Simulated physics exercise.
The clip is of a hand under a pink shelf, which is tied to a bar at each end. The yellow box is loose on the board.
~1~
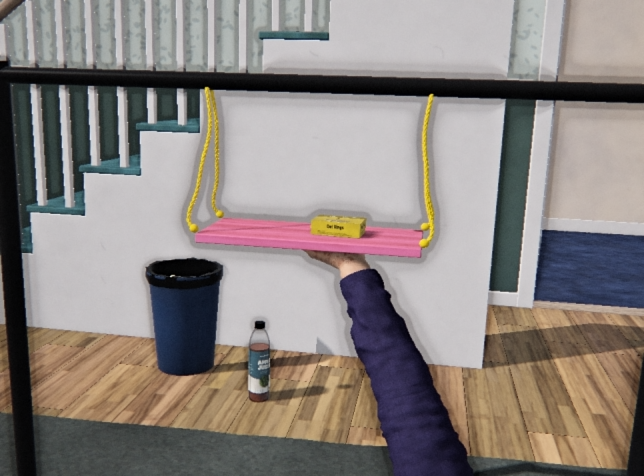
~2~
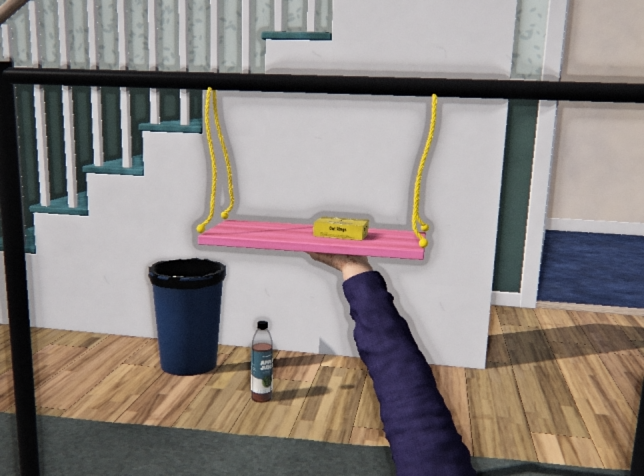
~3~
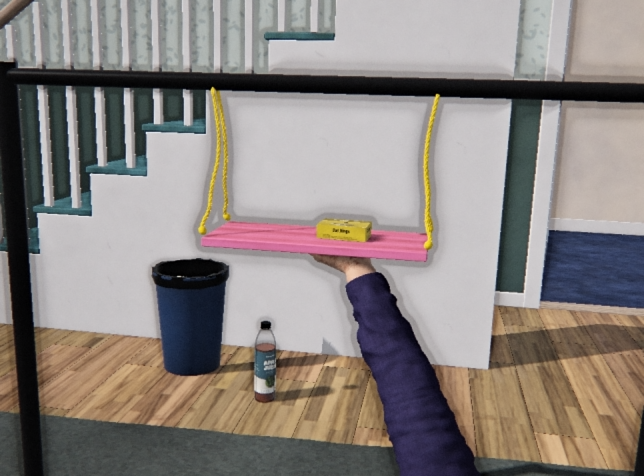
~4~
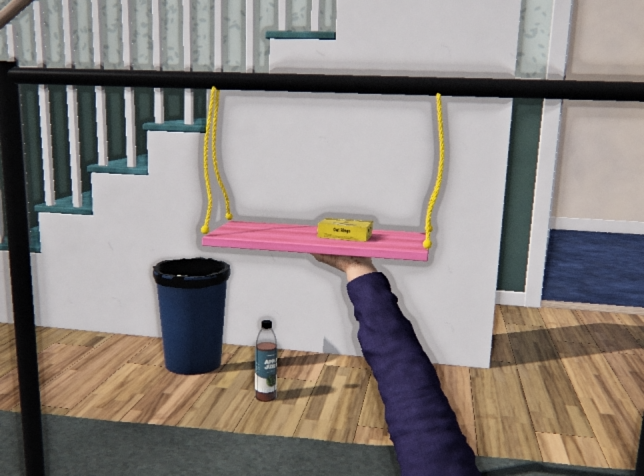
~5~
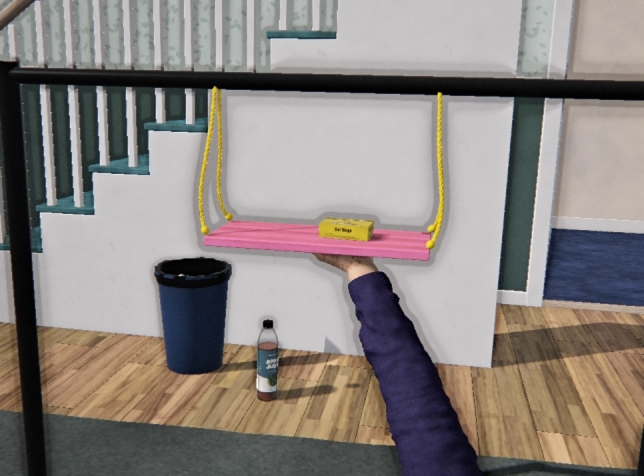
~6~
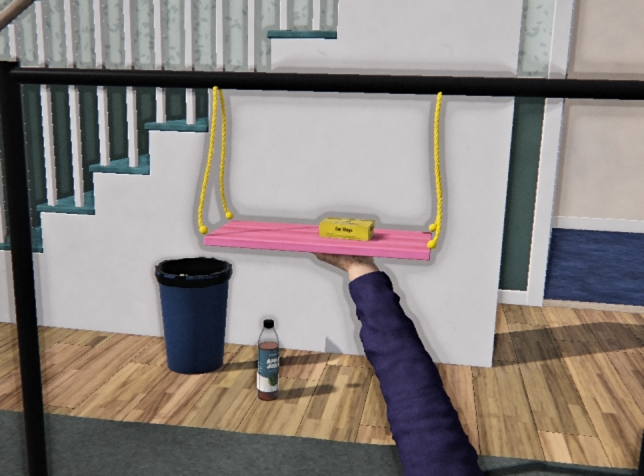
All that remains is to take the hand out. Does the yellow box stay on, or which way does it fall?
Outcome: The yellow box remains aboard.
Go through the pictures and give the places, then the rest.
Yellow box (339, 226); pink shelf (305, 246), in the first frame.
Yellow box (341, 228), in the second frame.
Yellow box (345, 230), in the third frame.
Yellow box (346, 229); pink shelf (312, 249), in the fourth frame.
Yellow box (347, 229), in the fifth frame.
Yellow box (347, 229); pink shelf (314, 249); left shoelaces almost straight; right shoelaces almost straight, in the sixth frame.
Then, 0.30 s on from there, board level; box on the board near (347, 231).
In the end, board level; box on the board near (347, 232). The yellow box keeps its place.
